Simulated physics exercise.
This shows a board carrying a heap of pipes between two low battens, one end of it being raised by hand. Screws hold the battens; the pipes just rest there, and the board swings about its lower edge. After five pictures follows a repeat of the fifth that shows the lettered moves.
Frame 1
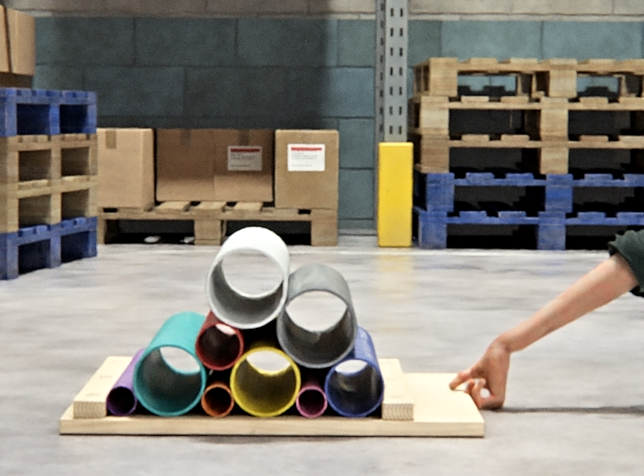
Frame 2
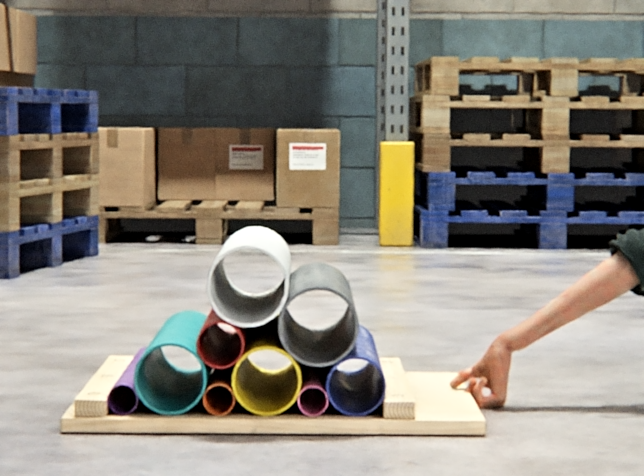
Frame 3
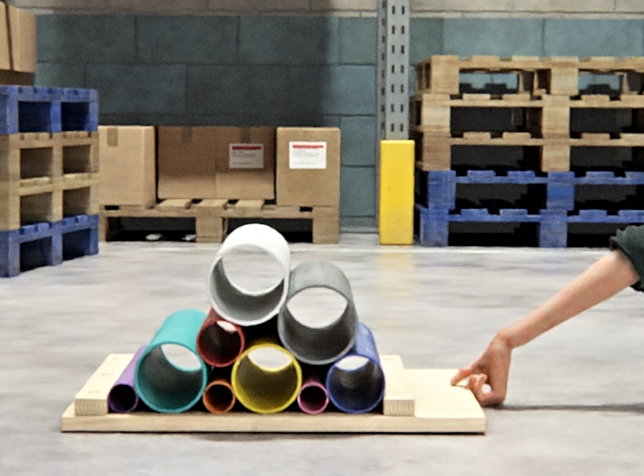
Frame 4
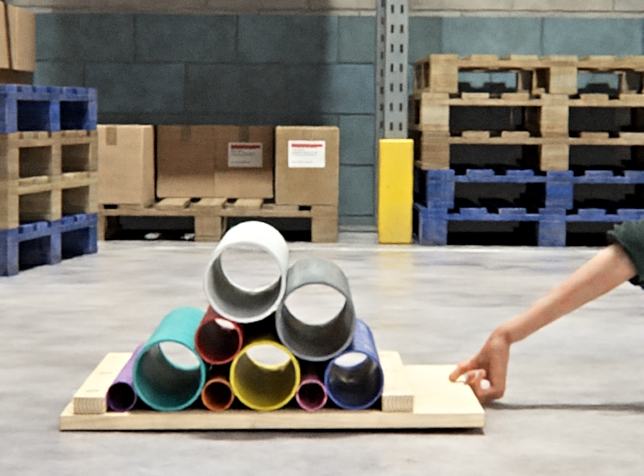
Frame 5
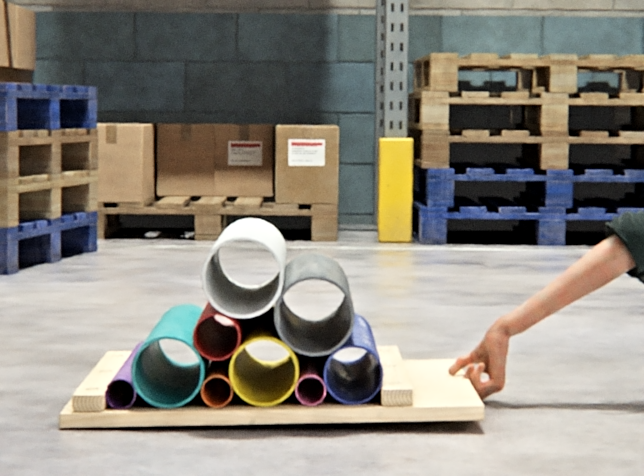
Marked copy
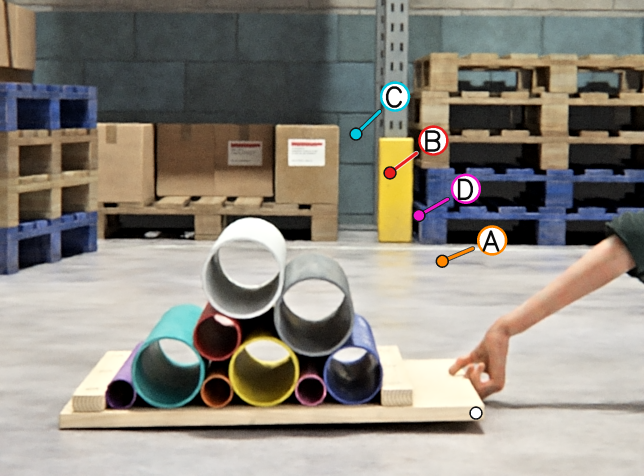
In a warehouse with a pale concrete floor, stacked pallets, cardboard boxes and a yellow post stand behind a wooden board seen side-on from near floor level. White and grey pipes rest above turquoise, red, yellow, blue and purple ones between two low battens. A hand reaching in from the right grips the board's right end and raises it slightly, tilting the pipes with it, while the view barely shifts.
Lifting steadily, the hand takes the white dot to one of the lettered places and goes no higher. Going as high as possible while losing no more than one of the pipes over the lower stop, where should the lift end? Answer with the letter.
At most to B.
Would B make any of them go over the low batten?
At B: Yes.
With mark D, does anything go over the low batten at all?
Yes, at D.
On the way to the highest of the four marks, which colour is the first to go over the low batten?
First is the white one.
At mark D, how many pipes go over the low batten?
At D the number is one.
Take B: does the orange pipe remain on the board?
The orange pipe: Yes.
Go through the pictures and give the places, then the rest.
The first frame shows grey pipe (317, 328); red pipe (219, 346); white pipe (246, 287).
The second frame shows white pipe (247, 286); board (276, 392).
The third frame shows board (277, 390); blue pipe (356, 383); yellow pipe (266, 378).
The fourth frame shows board (276, 387); purple pipe (121, 396); turquoise pipe (169, 375).
The fifth frame shows board (275, 383); purple pipe (120, 394); turquoise pipe (167, 372).
On the copy, A at (442, 261); B at (390, 173); C at (356, 134); D at (419, 216); the white dot at (476, 413).
On B. First, board at 20°.
Then, board at 37°.
Finally, board at 37°, one over the low batten (white).
By contrast, A none over the low batten; C two over the low batten (grey, white); D one over the low batten (white).
